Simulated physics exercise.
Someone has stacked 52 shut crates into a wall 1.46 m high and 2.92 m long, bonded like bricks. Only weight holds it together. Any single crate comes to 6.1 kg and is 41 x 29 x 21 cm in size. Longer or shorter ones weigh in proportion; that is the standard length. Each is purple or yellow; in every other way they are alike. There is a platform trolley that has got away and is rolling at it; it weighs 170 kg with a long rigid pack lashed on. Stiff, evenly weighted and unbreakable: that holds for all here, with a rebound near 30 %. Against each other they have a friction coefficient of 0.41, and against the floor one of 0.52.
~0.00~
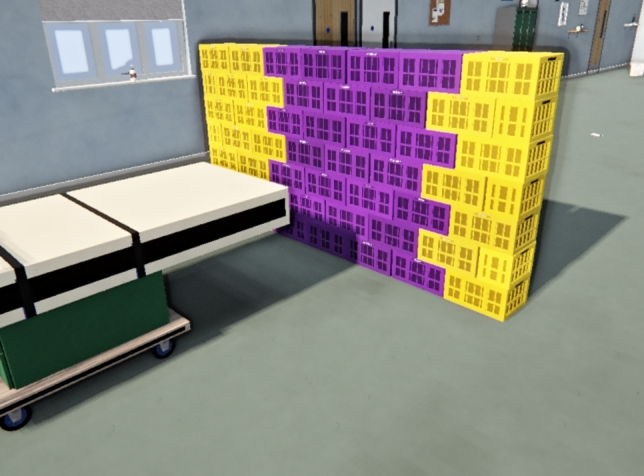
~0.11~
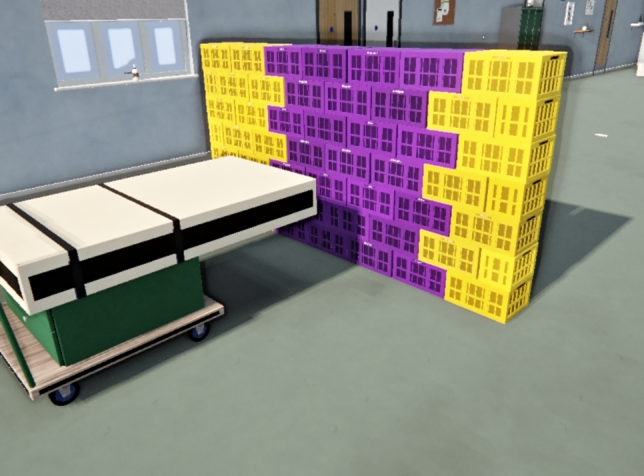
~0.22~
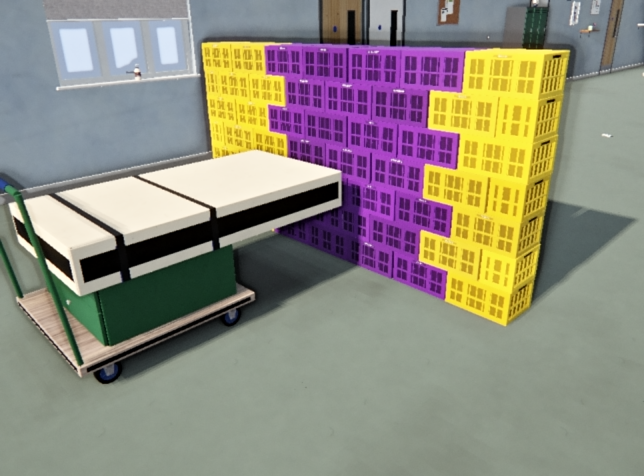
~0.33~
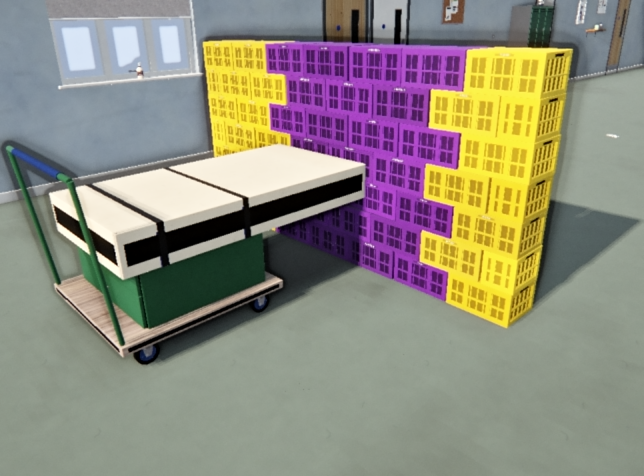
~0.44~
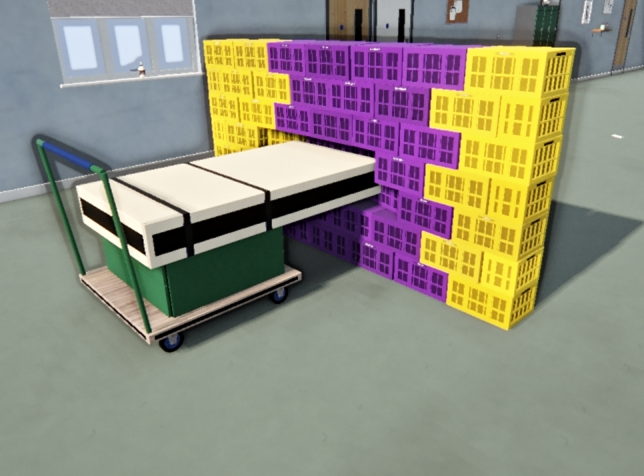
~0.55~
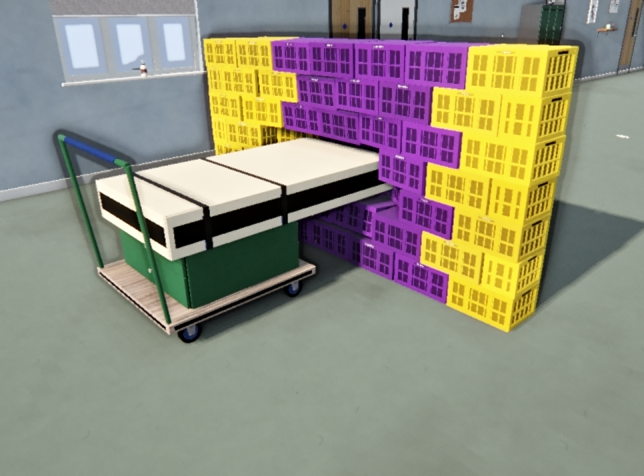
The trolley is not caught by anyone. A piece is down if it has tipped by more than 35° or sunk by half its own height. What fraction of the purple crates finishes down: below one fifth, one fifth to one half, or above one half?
Above one half.
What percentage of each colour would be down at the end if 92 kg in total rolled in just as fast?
Yellow 0, purple 0 %.
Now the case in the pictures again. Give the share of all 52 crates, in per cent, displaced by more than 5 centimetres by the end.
Displaced: 60 %.
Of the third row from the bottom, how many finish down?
The tally comes to 3.
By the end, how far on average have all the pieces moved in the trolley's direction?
Average: Roughly 50 cm.
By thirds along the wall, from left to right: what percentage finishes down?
The thirds come out at 40 on the left, 70 in the middle and 40 on the right, in per cent.
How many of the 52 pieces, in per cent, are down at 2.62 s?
By then 35 %.
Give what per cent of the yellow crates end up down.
For yellow, 30 per cent end down.
Around 1.22 s, load 78 cm past the wall's line, still rolling; 5 of the 25 purple crates down (6 of 52 in all colours); top purple crate tipped 6°, 8 cm lower; top yellow crate tipped 3°.
Around 2.62 s, load 81 cm past the wall's line, still rolling; 16 of the 25 purple crates down (19 of 52 in all colours); top purple crate on its side; top yellow crate on its side.
Finally (4.5 s), load 80 cm past the wall's line, stopped; 17 of the 25 purple crates down (25 of 52 in all colours); top purple crate on its side; top yellow crate upside down. That is 68 per cent. Seen by the last camera, middles, top purple crate near (507, 168).
